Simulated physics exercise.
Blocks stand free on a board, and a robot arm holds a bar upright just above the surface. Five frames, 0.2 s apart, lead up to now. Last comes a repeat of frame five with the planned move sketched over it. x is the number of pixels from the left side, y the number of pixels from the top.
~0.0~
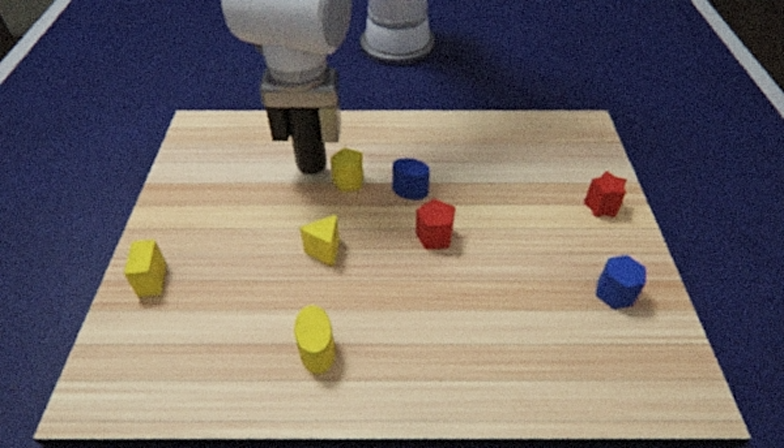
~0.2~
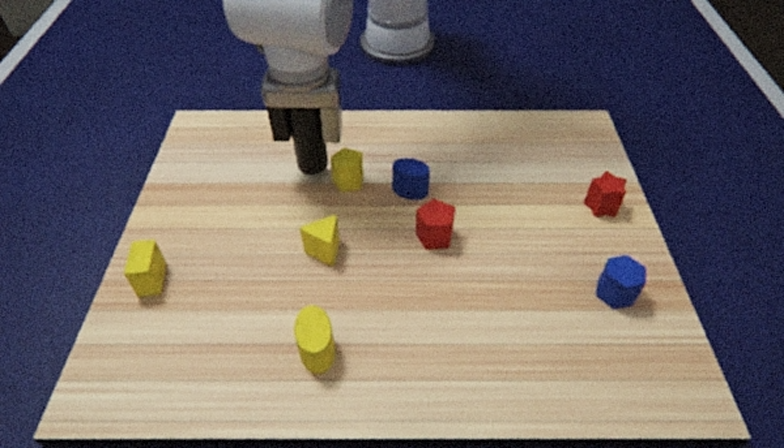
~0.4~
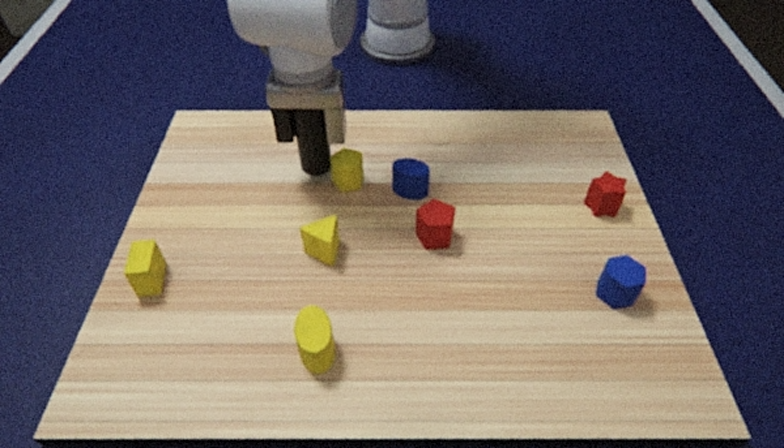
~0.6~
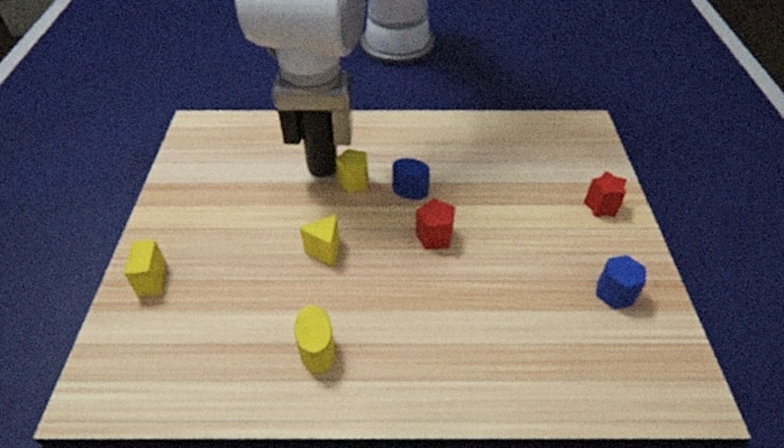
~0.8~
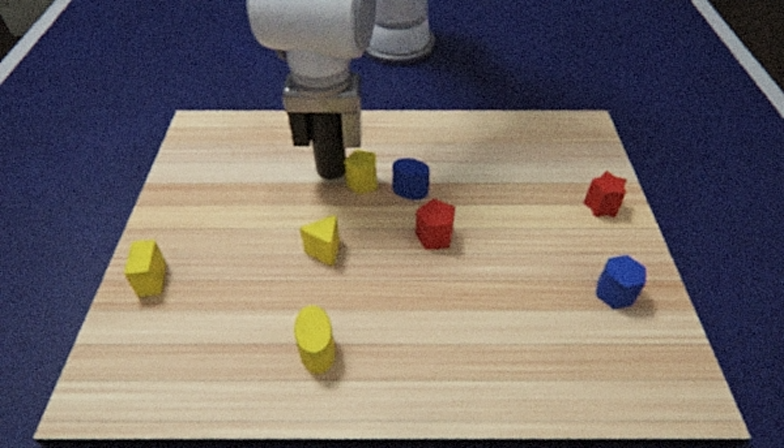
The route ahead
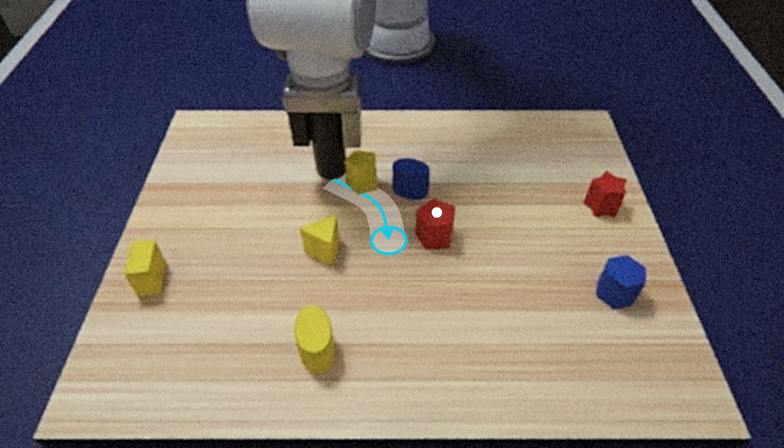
A robot arm holding a dark upright bar moves slightly right across a wooden board, then nudges a small yellow block a short way toward a blue one, while the other yellow, red and blue blocks stay still.
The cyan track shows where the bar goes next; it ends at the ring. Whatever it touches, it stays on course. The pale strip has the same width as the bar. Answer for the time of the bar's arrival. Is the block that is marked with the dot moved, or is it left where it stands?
That block remains where it is.
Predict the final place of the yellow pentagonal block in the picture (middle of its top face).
The spot you're after is about (394, 161) in the image.
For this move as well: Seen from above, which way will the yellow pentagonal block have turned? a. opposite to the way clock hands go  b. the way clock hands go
The correct letter is a.
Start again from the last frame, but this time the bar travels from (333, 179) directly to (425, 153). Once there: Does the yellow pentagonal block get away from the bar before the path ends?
That would be a yes.
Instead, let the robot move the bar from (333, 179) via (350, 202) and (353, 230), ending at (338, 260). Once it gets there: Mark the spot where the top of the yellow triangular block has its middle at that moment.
I'd place it at (296, 249), taking the centre of its top.
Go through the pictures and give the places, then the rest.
The first picture shows tip of the bar (312, 165), middles of tops, yellow pentagonal block (347, 157), blue oval (411, 166), red pentagonal block (437, 212).
The second picture shows bar (313, 166), nothing pushed.
The third picture shows bar (317, 166), nothing pushed.
The fourth picture shows bar (323, 168), yellow pentagonal block (352, 158).
The fifth picture shows bar (332, 170), yellow pentagonal block (362, 159), blue oval (411, 166), red pentagonal block (437, 212).
The line goes from (333, 179) via (361, 193) and (383, 213), ending at (389, 240); the dot is on the red pentagonal block.
What follows on the original path. One third of the way, bar (361, 184); yellow pentagonal block (390, 161), turned 70° anticlockwise; blue oval (420, 165), turned 25° clockwise.
Two thirds of the way, bar (382, 204); yellow pentagonal block (394, 161), turned 80° anticlockwise; blue oval (424, 165), turned 40° clockwise.
At the end, bar (389, 232); yellow pentagonal block (394, 161), turned 80° anticlockwise; blue oval (424, 165), turned 40° clockwise; red pentagonal block unmoved.
